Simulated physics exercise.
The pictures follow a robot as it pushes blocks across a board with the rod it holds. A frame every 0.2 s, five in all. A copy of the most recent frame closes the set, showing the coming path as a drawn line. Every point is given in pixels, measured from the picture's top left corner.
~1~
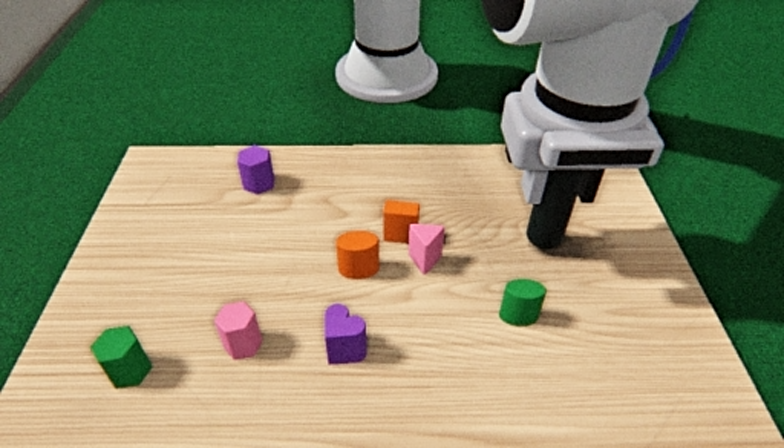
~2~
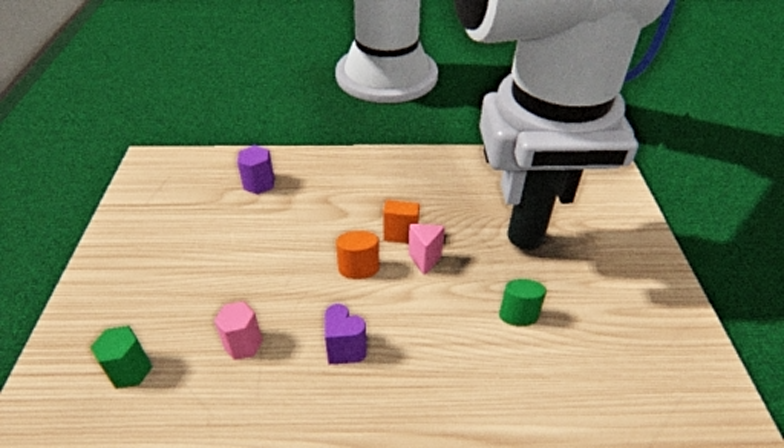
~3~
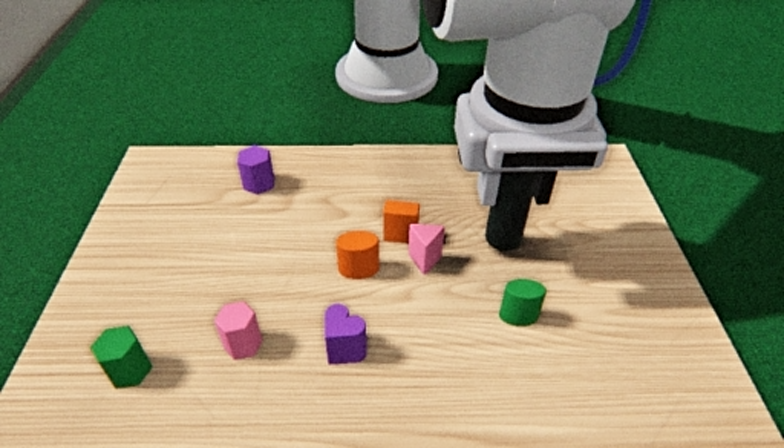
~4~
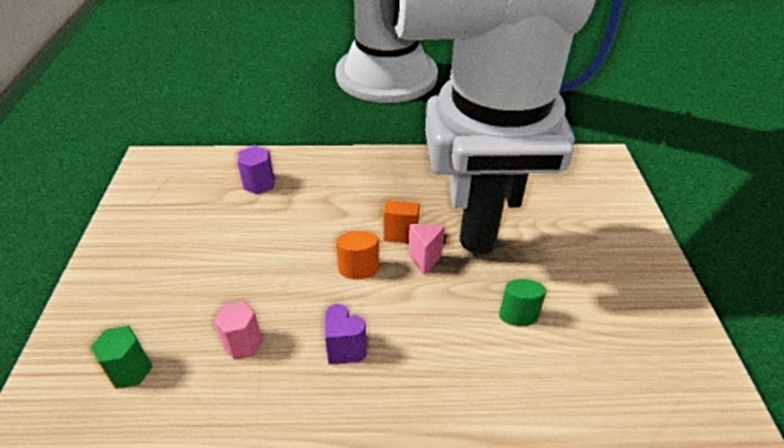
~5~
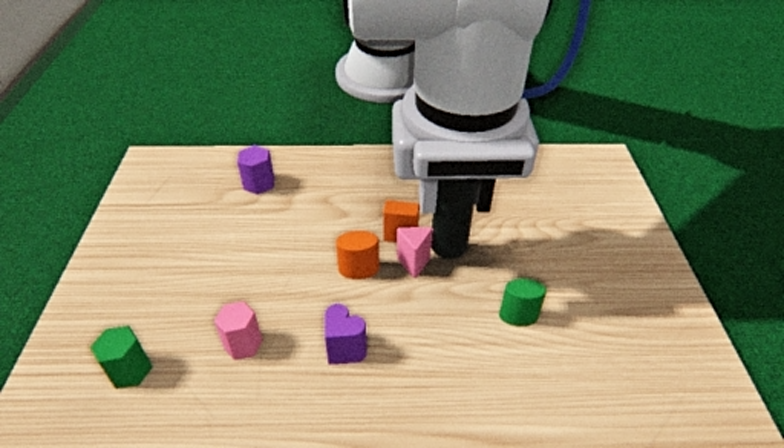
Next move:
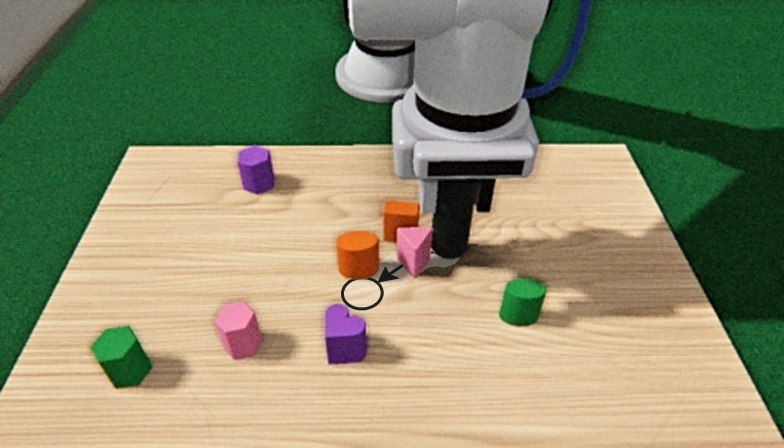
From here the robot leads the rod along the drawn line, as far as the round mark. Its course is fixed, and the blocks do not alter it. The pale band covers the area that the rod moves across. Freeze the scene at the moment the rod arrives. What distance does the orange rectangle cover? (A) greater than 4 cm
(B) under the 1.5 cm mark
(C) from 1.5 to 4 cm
Option B.
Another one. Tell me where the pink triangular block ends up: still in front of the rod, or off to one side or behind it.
Ahead.
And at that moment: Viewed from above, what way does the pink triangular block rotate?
Verdict: Counterclockwise.
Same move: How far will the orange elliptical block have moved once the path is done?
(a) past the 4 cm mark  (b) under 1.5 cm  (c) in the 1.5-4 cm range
I'll go with c - in the 1.5-4 cm range.
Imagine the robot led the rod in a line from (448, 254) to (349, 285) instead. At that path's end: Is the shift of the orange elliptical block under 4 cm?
Answer: No.
Path on the board, from (448, 254) over (415, 257) and (390, 274) to (362, 293).
On the path given first. One third of the way, rod at (415, 250); orange rectangle at (394, 206), turned 25° clockwise; pink triangular block at (392, 242), turned 60° anticlockwise.
Two thirds of the way, rod at (389, 267); orange elliptical block at (341, 243), turned 45° clockwise; orange rectangle at (394, 206), turned 25° clockwise; pink triangular block at (365, 261), turned 65° anticlockwise.
At the end, rod at (362, 286); purple heart-shaped block in place; orange elliptical block at (332, 245), turned 85° clockwise; orange rectangle at (394, 206), turned 25° clockwise; pink triangular block at (334, 280), turned 65° anticlockwise.
